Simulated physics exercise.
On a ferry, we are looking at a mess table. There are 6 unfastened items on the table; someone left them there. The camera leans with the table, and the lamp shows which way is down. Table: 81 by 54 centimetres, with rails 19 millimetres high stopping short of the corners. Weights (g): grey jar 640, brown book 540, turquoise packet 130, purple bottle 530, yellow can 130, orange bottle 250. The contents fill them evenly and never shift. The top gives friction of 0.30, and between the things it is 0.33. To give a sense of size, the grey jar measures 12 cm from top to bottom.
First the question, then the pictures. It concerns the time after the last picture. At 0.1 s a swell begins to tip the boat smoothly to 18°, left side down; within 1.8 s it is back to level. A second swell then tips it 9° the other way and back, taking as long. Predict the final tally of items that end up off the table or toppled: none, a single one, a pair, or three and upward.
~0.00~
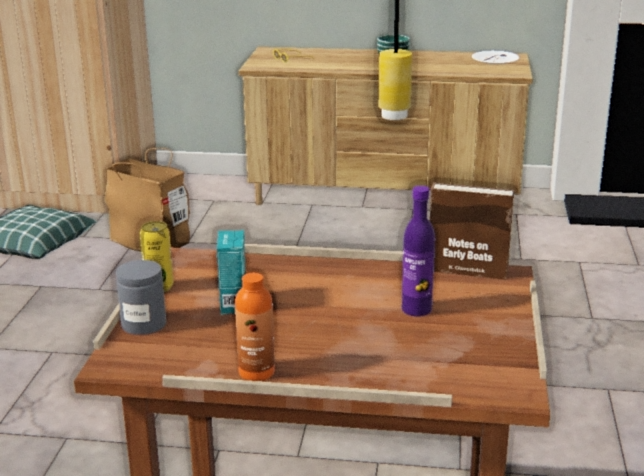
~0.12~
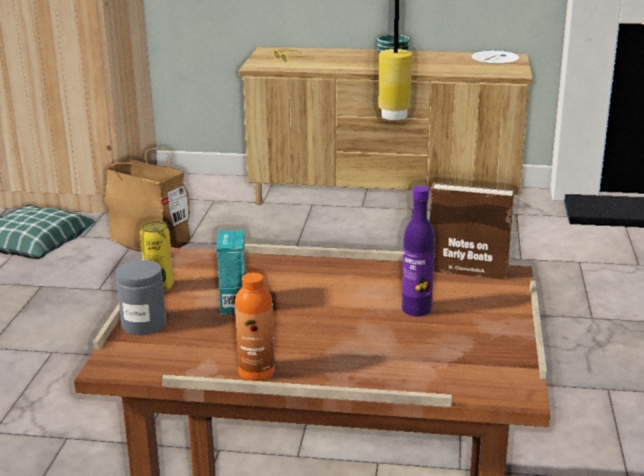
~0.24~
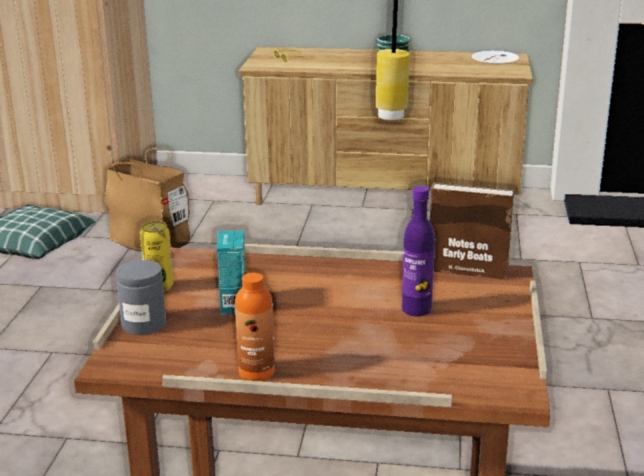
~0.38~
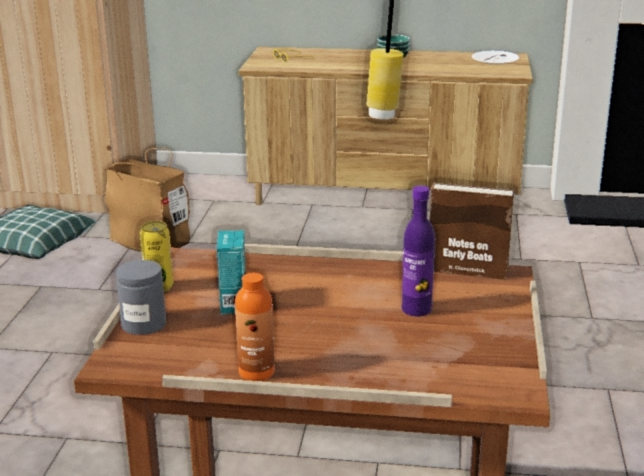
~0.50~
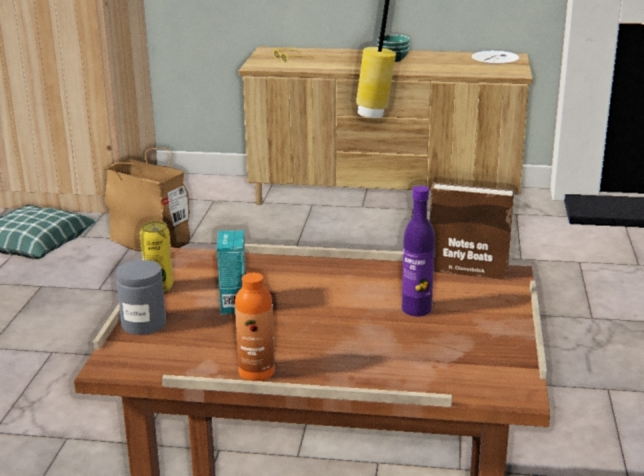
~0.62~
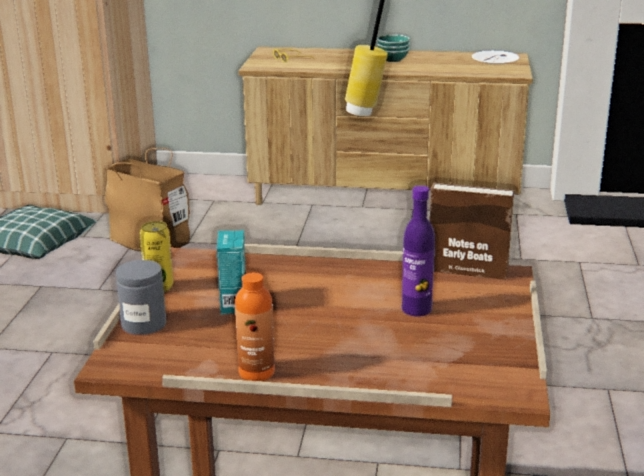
The tally is a single one.
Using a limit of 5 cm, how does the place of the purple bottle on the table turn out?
Purple bottle: Moved.
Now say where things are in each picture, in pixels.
Boat level; grey jar (141, 297); brown book (470, 231), in the first picture.
Boat level; yellow can (157, 258); orange bottle (255, 326), in the second picture.
Heel 1°, left side down; turquoise packet (232, 272); purple bottle (419, 251), in the third picture.
Heel 4°, left side down; yellow can (157, 258); orange bottle (255, 326), in the fourth picture.
Heel 7°, left side down; turquoise packet (232, 272); purple bottle (419, 251), in the fifth picture.
Heel 11°, left side down; grey jar (141, 297); brown book (470, 231), in the sixth picture.
Around 1.22 s, heel 15°, left side down; purple bottle tipped 39° against what carries it; turquoise packet shifted 2 cm.
Around 1.42 s, heel 10°, left side down; brown book shifted 2 cm near (462, 231); purple bottle on its side; turquoise packet shifted 3 cm.
Finally (4.2 s), on their side or leaning hard on the table, purple bottle; the other 5 still in place (within 5 cm). In the last view, grey jar near (136, 297), brown book near (462, 231).
